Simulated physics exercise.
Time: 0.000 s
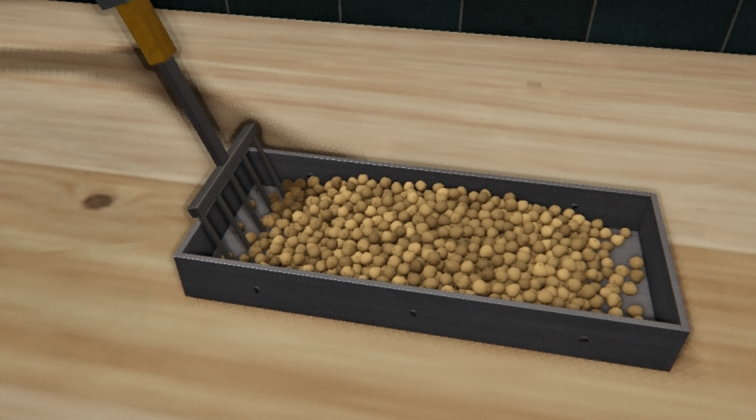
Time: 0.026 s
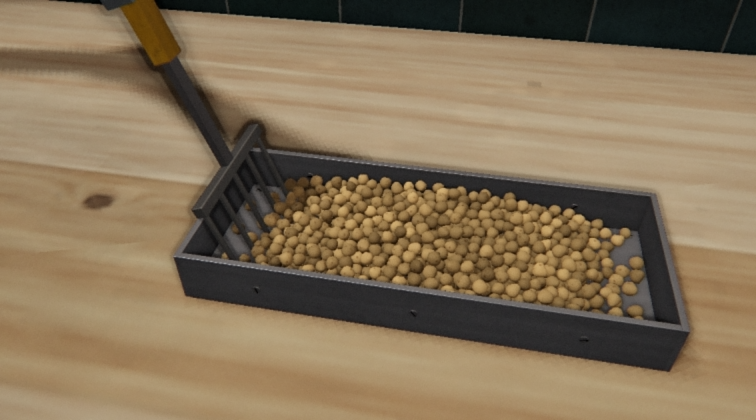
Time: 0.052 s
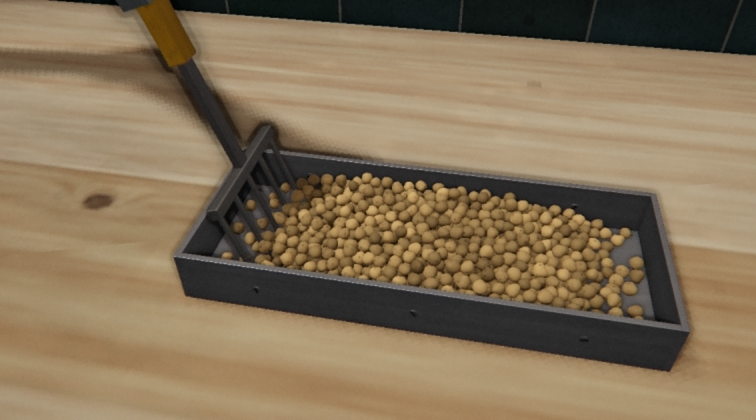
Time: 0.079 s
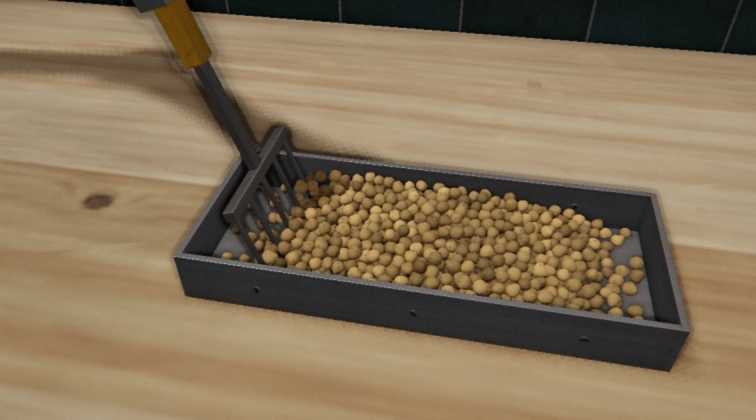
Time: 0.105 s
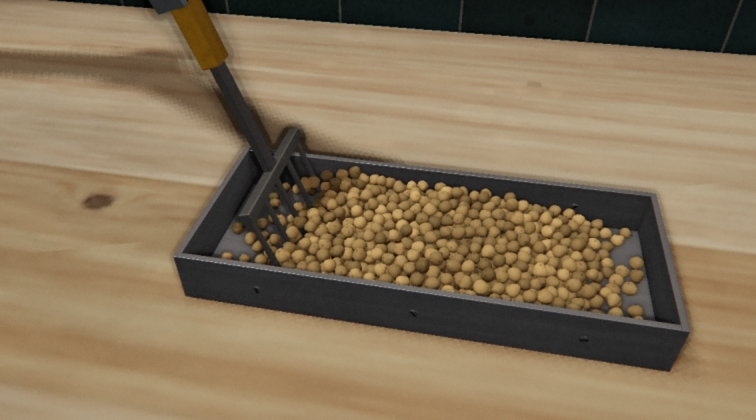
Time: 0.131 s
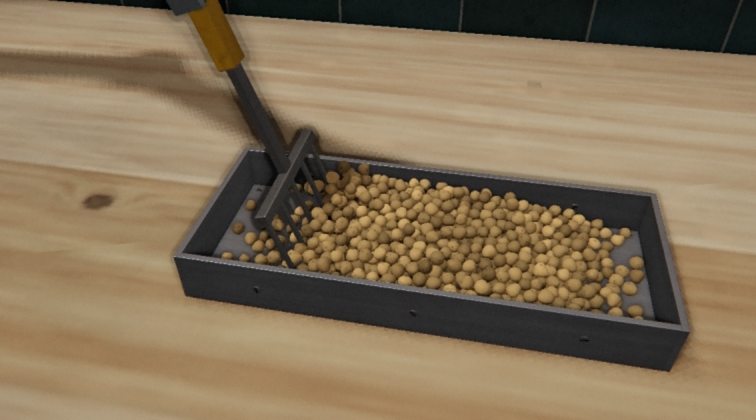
On a pale wooden table before dark green tiles, the view looks down at an angle and stays still. A long dark grey trough holds a bed of tan chickpeas, and a dark comb-like rake on a grey shaft with an orange-yellow section stands at its left end. The rake moves slowly rightward into the chickpeas, pushing nearby ones along while a few stay behind its tines.
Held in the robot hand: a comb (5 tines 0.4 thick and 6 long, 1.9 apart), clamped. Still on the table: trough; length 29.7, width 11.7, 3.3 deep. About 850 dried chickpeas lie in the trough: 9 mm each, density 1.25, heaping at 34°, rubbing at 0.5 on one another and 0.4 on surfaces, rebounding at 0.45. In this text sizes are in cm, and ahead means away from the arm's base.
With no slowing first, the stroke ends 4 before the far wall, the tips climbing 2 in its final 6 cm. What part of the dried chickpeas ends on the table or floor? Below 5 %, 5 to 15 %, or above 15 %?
5 to 15 %.
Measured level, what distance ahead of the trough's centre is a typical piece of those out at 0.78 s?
Around 18 cm.
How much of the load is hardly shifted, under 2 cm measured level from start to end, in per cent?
About 20 percent.
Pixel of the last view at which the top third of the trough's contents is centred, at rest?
Roughly at pixel (613, 261).
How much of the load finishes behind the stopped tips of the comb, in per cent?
Behind the stopped tips: Around 60 per cent.
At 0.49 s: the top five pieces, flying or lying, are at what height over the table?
Around 7 centimetres.
By 0.31 s, sloping 71°, highest piece 5 above the table; 849 in the trough, 1 on the table or floor.
By 0.49 s, sloping 71°, highest piece 8 above the table; 832 in the trough, 13 on the table or floor, 5 in flight or on the tool.
By 0.78 s, sloping 71°, highest piece 5 above the table; 762 in the trough, 84 on the table or floor, 4 in flight or on the tool.
By 1.48 s, sloping 71°, highest piece 5 above the table; 760 in the trough, 89 on the table or floor, 1 in flight or on the tool.
Final count, 760 in the trough, 89 on the table or floor, 1 in flight or on the tool. That is 10 % on the table or floor.
